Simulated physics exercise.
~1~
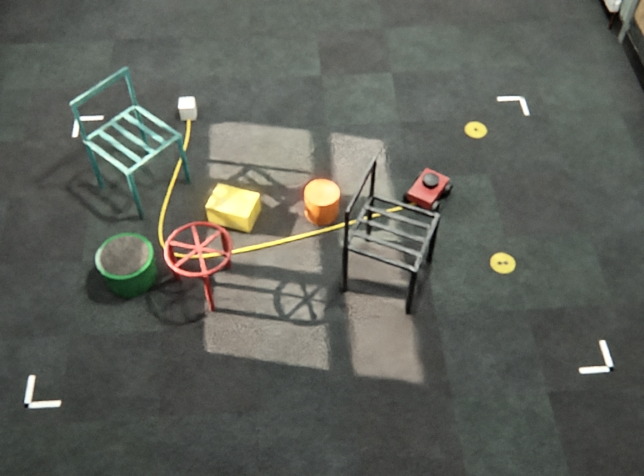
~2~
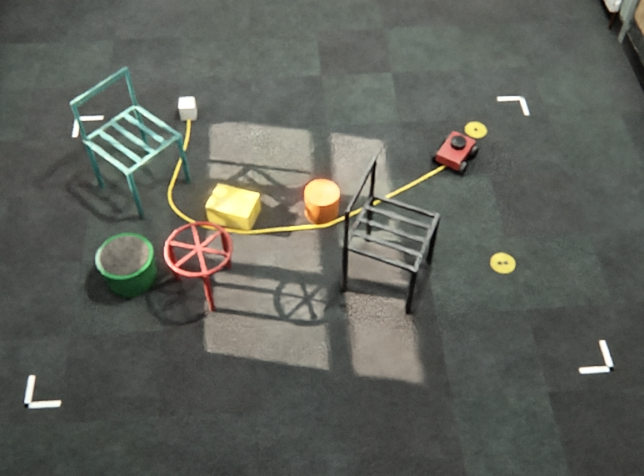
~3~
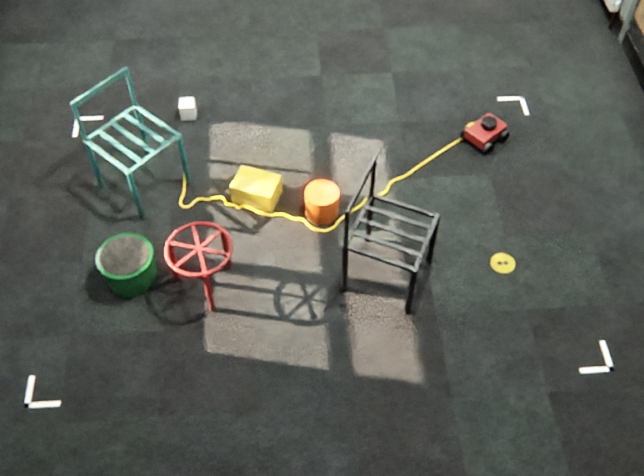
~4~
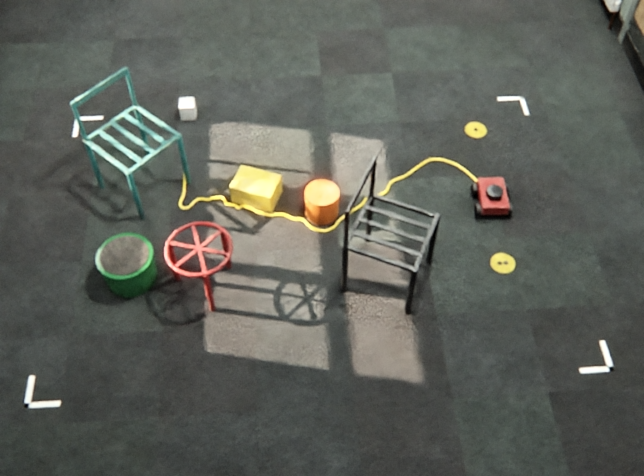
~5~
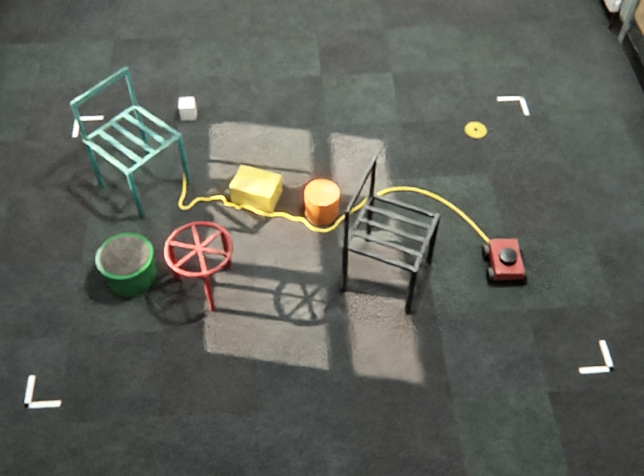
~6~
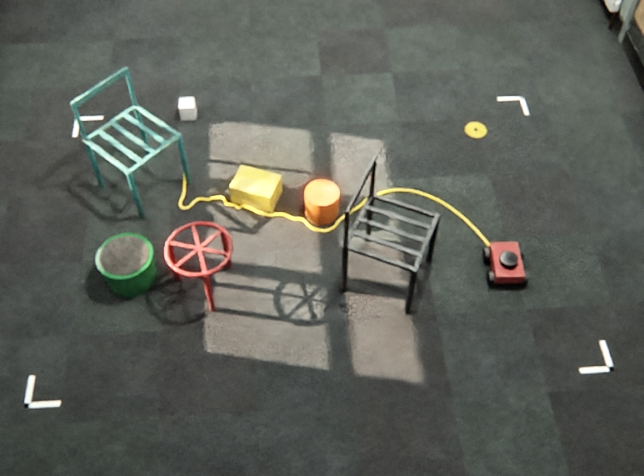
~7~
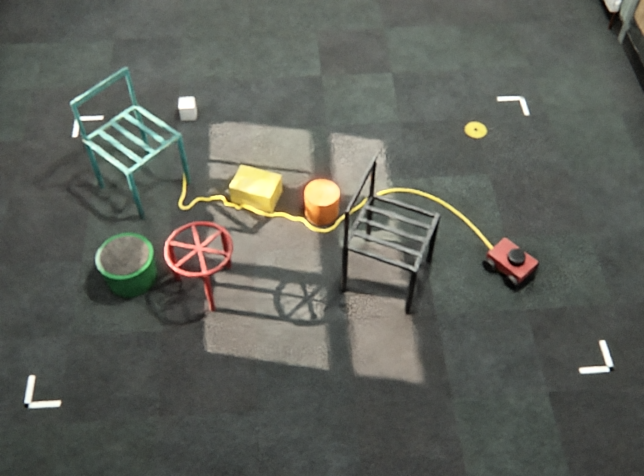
A black chair stands right of centre on a dark tiled floor seen from above, with an orange tub and yellow crate to its left, a red stool, green pot and teal chair farther left, and a small white block behind. A red cart trailing a yellow lead drives up and right, drawing the lead taut against the crate. The lead's far end comes away from the white block, and the crate shifts slightly right and up. The cart covers the upper yellow mark, then turns down toward the lower one. It stops over that mark and swivels slightly, the lead curving behind it.
